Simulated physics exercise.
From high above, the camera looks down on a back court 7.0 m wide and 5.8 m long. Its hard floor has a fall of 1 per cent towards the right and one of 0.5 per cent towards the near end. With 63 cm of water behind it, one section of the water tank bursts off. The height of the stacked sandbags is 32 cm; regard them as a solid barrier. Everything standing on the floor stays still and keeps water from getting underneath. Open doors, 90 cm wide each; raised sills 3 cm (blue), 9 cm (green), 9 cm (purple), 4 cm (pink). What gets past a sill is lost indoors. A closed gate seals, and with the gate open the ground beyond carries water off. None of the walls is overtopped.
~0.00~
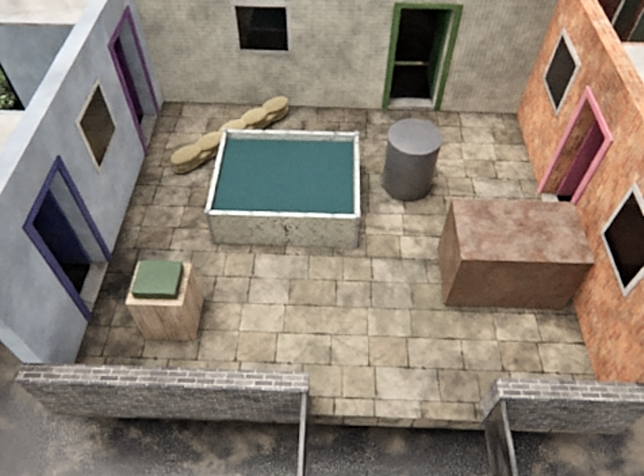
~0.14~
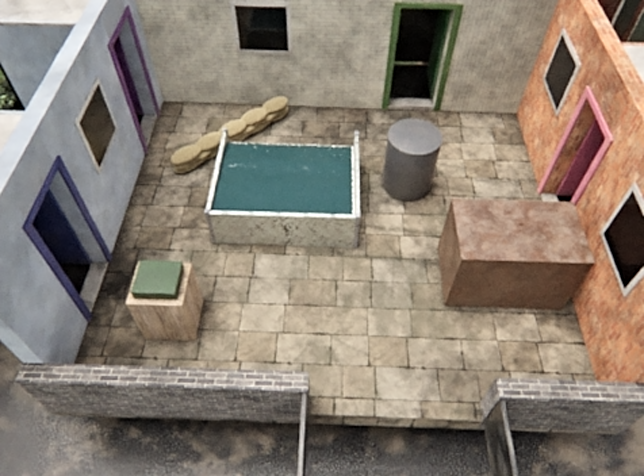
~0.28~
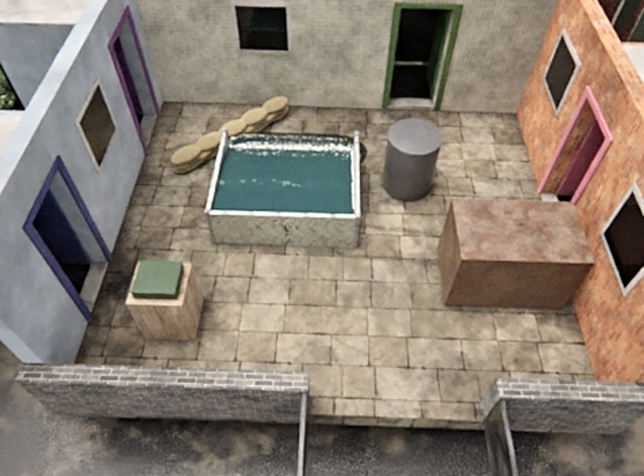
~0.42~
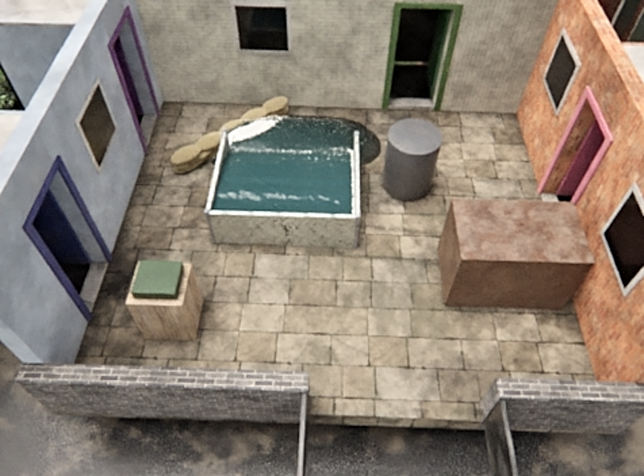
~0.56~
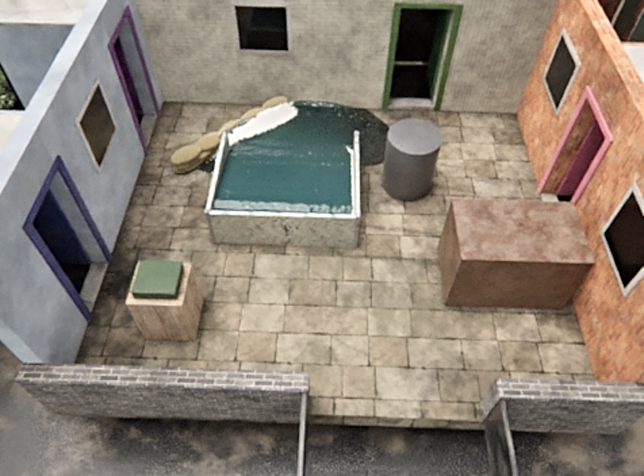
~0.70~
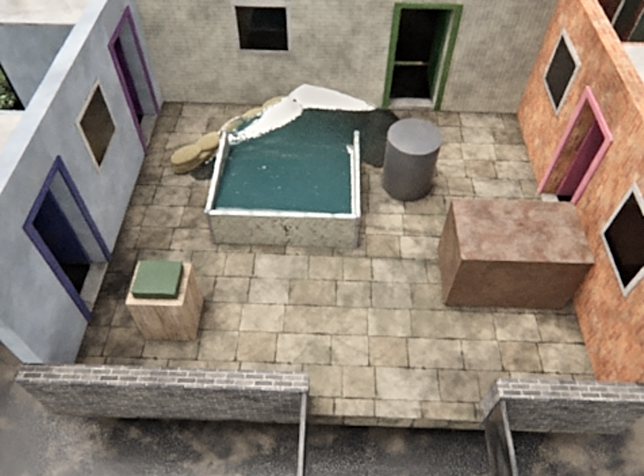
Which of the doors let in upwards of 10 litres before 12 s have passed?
One by one: The blue door will see an amount within the limit come in, the green door will see too much water come in, the purple door will see an amount within the limit come in, the pink door will see too much water come in.
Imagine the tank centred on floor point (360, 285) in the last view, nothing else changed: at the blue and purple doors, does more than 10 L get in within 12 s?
Lab note: Blue door limit exceeded; purple door limit not exceeded.
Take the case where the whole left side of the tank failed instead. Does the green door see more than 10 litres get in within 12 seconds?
In that case, green door: Less than that.
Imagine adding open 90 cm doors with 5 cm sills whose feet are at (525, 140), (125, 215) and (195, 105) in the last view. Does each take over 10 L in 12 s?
Taking them in order, the first gets enough, the second too little and the third too little.
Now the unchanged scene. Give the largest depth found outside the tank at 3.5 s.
Peak depth: Approx. 36 cm.
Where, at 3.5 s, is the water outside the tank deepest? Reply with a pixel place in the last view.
The spot is near (540, 248) in the last view.
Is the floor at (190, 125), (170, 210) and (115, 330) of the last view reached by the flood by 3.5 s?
Submerged, submerged, submerged.
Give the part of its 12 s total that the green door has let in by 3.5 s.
Some 70 per cent by then.
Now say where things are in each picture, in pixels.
In the first picture, the water tank at (287, 174) is whole and still, 63 cm deep.
In the second picture, water pours out on the water tank's far side and has run 1.2 m, to a hidden place; typically 8 cm deep outside, 63 cm at the water tank's back.
In the third picture, water pours out on the water tank's far side and has run 1.3 m, to (360, 148); typically 14 cm deep outside, 63 cm at the water tank's back.
In the fourth picture, water pours out on the water tank's far side and has run 1.6 m, to (376, 144); typically 12 cm deep outside, 62 cm at the water tank's back.
In the fifth picture, the front is at (356, 108), 2.0 m from the gap on the water tank's far side; 3.5 m2 of floor is under water; 55 cm left at the back of the water tank.
In the sixth picture, the front is at (383, 109), 2.3 m from the gap on the water tank's far side; 4.0 m2 of floor is under water; 54 cm left at the back of the water tank.
After 1.4 s water covers 20 % of the floor and is deepest (54 cm) near (310, 109); blue door not reached, green door 15 cm at the sill, 0 L in, purple door not reached, pink door not reached.
After 2.2 s water covers 35 % of the floor and is deepest (40 cm) near (513, 116); blue door not reached, green door 17 cm at the sill, 17 L in, purple door 5 cm at the sill, 0 L in, pink door not reached.
After 3.5 s water covers 50 % of the floor and is deepest (36 cm) near (540, 248); blue door 3 cm at the sill, 0 L in, green door 11 cm at the sill, 38 L in, purple door 6 cm at the sill, 0 L in, pink door 15 cm at the sill, 20 L in.
After 7.0 s water covers 80 % of the floor and is deepest (16 cm) near (528, 248); blue door 1 cm at the sill, 0 L in, green door 13 cm at the sill, 45 L in, purple door 1 cm at the sill, 1 L in, pink door 12 cm at the sill, 138 L in.
After 12.0 s water covers 90 % of the floor and is deepest (12 cm) near (506, 247); blue door 1 cm at the sill, 0 L in, green door 5 cm at the sill, 56 L in, purple door 1 cm at the sill, 1 L in, pink door 11 cm at the sill, 307 L in.
